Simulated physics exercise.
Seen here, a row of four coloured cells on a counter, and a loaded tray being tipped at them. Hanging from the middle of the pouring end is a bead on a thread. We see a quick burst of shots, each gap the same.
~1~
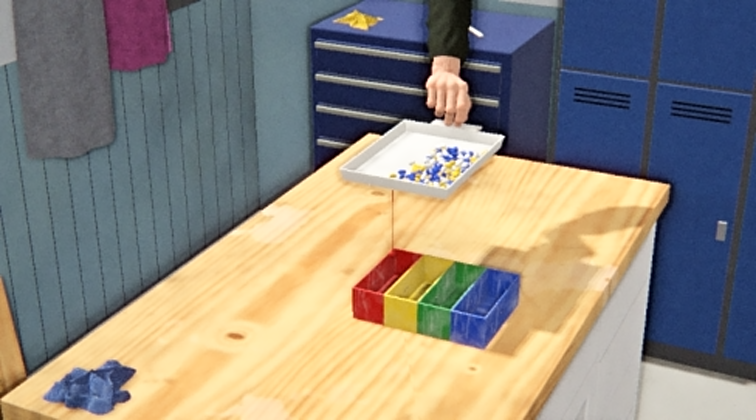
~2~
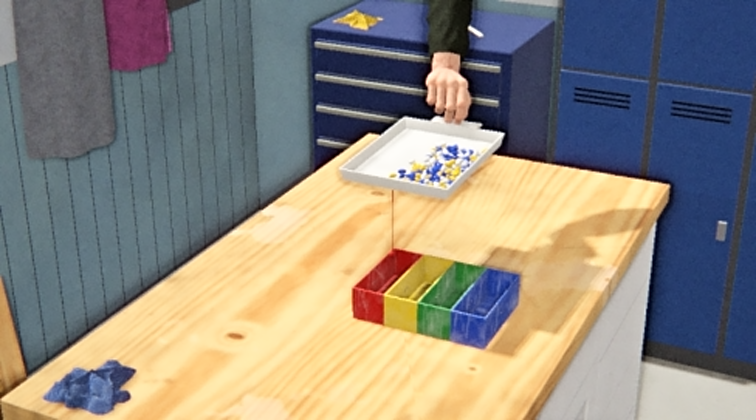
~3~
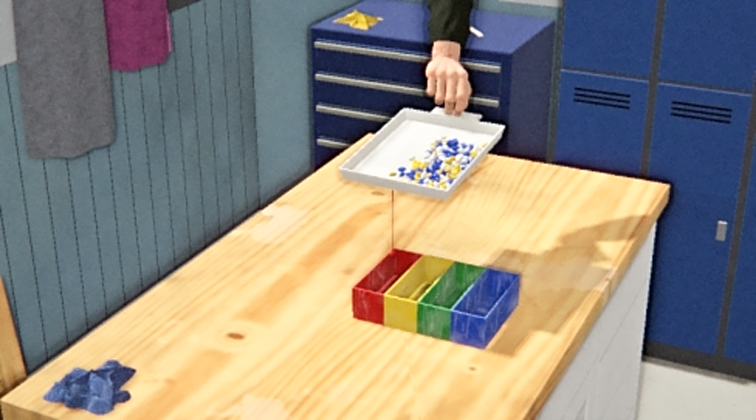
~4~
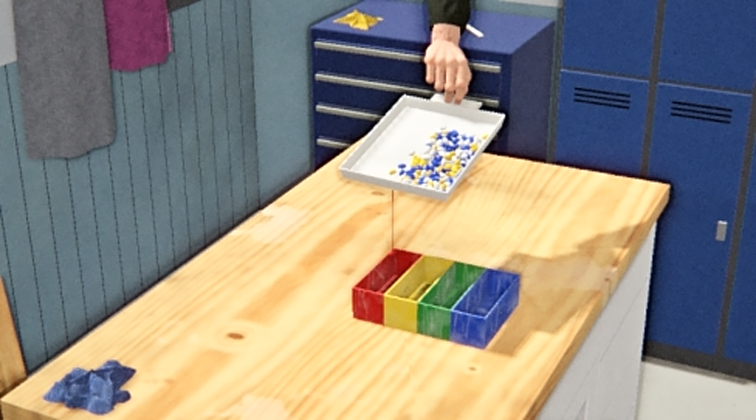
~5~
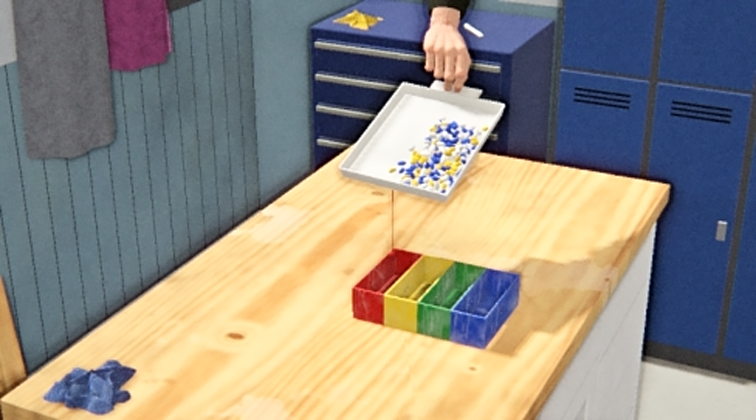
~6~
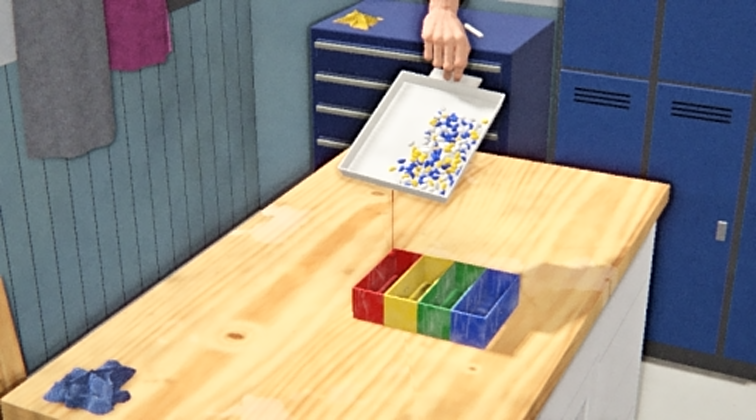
A hand tilts a white tray of blue and yellow jelly beans above four coloured cells.
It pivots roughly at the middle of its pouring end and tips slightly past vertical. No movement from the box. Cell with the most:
Yellow.
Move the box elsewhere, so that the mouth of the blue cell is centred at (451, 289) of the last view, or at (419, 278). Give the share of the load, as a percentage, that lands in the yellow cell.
About 20 per cent, then about 10 per cent.
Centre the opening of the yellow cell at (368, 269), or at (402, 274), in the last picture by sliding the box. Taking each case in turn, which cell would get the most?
The first position gives the blue cell, and the second gives that green cell.
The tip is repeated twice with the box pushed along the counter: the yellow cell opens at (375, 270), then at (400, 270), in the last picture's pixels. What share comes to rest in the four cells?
Result: 90 % and 100 %.
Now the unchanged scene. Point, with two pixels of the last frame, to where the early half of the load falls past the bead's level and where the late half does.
Roughly at (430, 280) first, and then at (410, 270).
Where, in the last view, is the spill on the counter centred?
About (309, 316) in the last picture.
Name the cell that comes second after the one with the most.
The second spot goes to the cell in green.
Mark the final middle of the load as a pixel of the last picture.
Once it all stops, the middle lies near (412, 313).
Shortly afterwards, tray tipped steeply; all but a few on the tray; only a few falling or outside the box.
Next, tray tipped past a quarter turn; near a third on the tray; near a quarter in the yellow cell; near a quarter in the green cell; only a few in the red cell; near a quarter falling or outside the box.
Some moments later, tray tipped past a quarter turn; near half in the yellow cell; near a quarter in the green cell; a little in the red cell; only a few in the blue cell; a little falling or outside the box.
In the end, tray tipped past a quarter turn; near half in the yellow cell; near a quarter in the green cell; a little in the red cell; only a few in the blue cell; a little outside the box.
